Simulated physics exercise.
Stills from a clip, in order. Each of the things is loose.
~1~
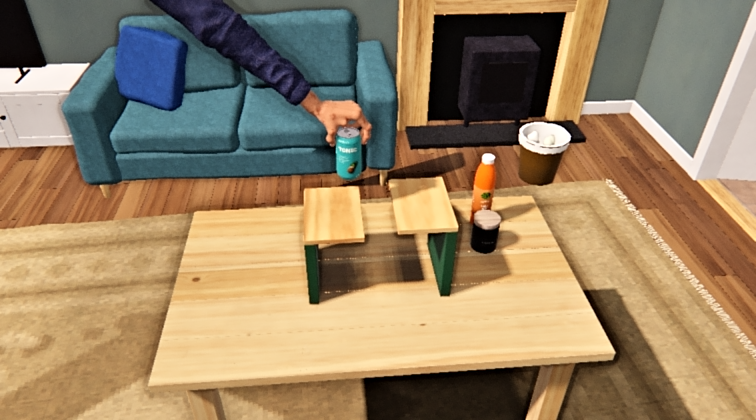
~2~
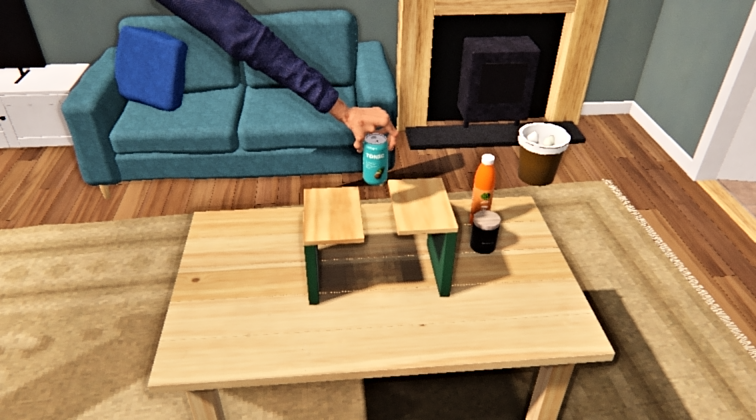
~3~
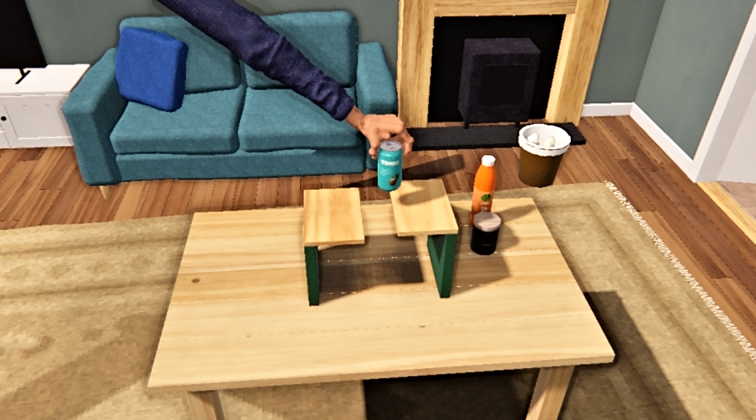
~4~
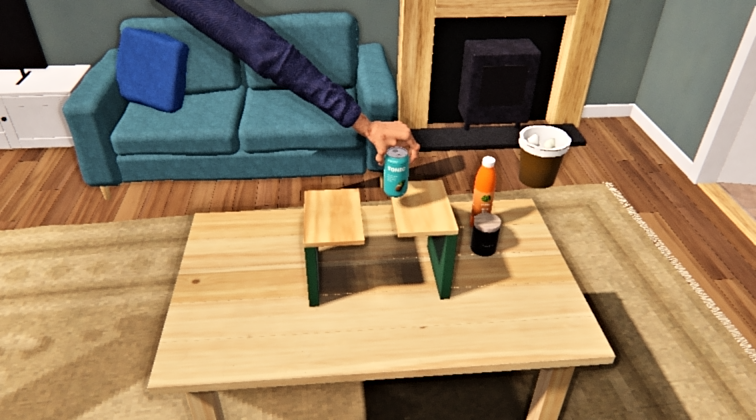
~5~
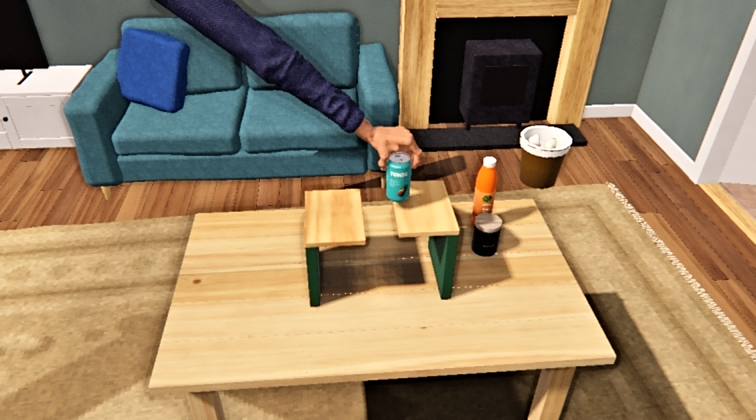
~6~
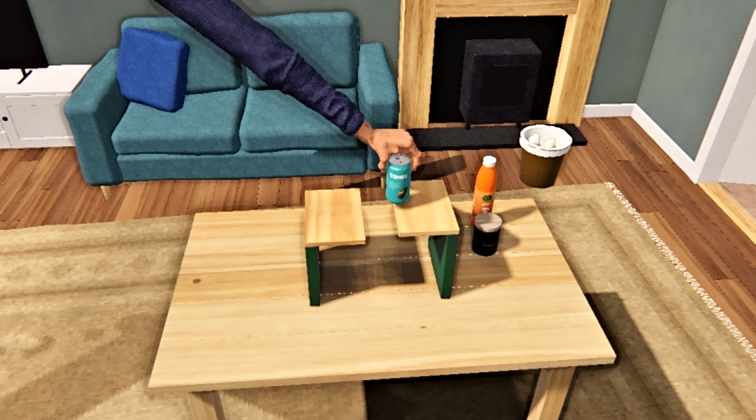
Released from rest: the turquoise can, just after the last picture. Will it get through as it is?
No.
Then, 0.20 s past the last view, turquoise can displaced a little near (398, 186).
Then, 0.30 s past the last view, turquoise can resting near (398, 186).
Finally, all 3 still in place. Final places as the last picture's camera would see them, turquoise can near (398, 186). The can stays on top.
